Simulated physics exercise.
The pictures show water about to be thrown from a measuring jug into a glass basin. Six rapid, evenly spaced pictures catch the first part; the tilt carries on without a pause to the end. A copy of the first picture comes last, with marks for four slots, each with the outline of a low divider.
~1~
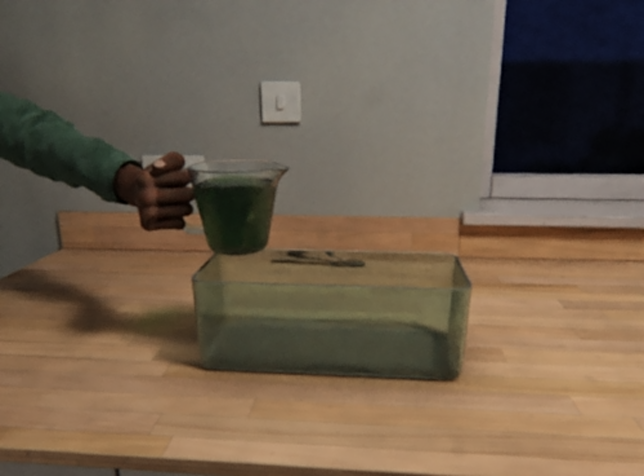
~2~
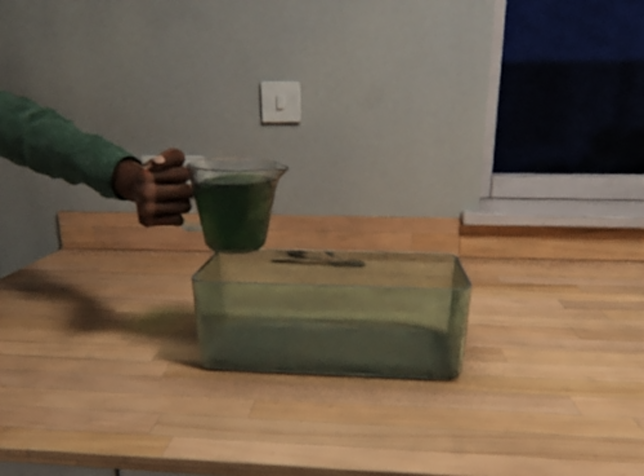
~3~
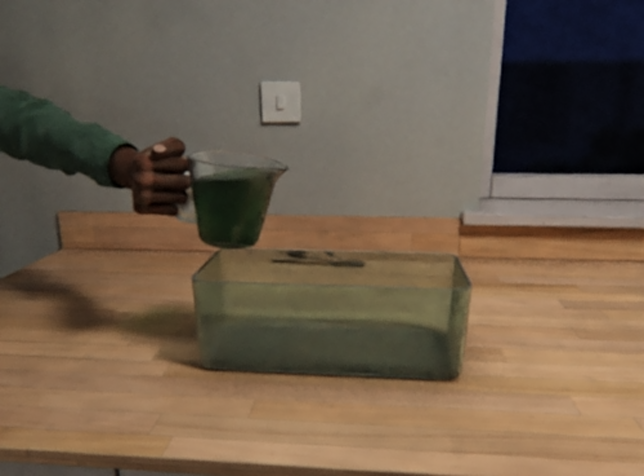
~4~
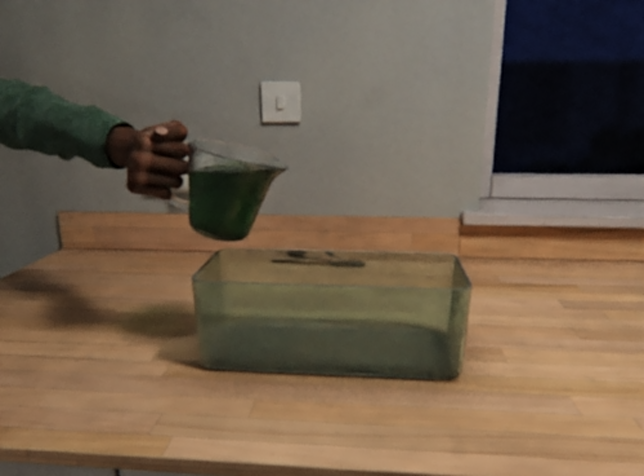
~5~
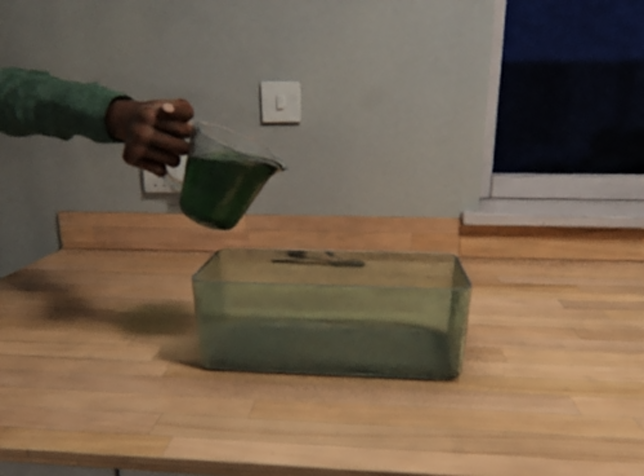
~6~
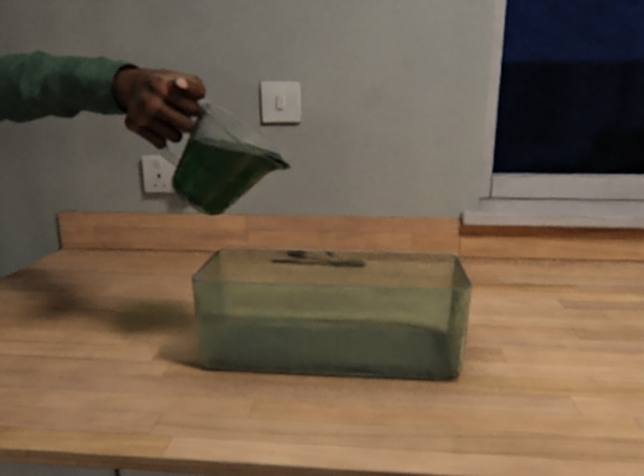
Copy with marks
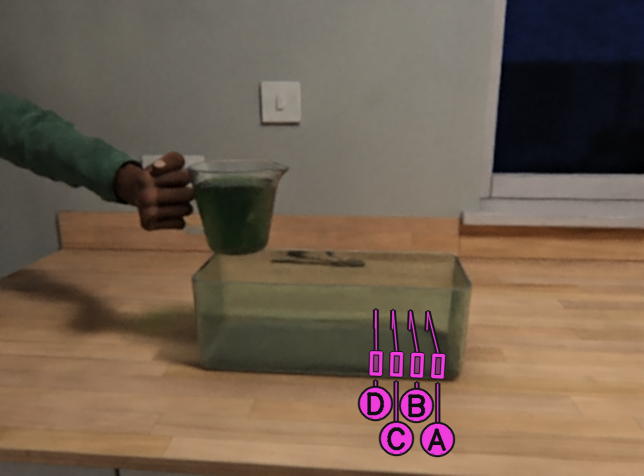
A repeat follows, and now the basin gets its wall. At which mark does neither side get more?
Position D.
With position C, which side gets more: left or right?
The left one.
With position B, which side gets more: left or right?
The left side.
In magenta, A at (437, 383); B at (416, 383); C at (396, 382); D at (375, 381).
With A, about 76 % ends left of the wall and 14 % right of it; 10 % is lost outside.
With B, about 80 % ends left of the wall and 11 % right of it; 9 % is lost outside.
With C, about 80 % ends left of the wall and 14 % right of it; 6 % is lost outside.
With D, about 52 % ends left of the wall and 41 % right of it; 7 % is lost outside.
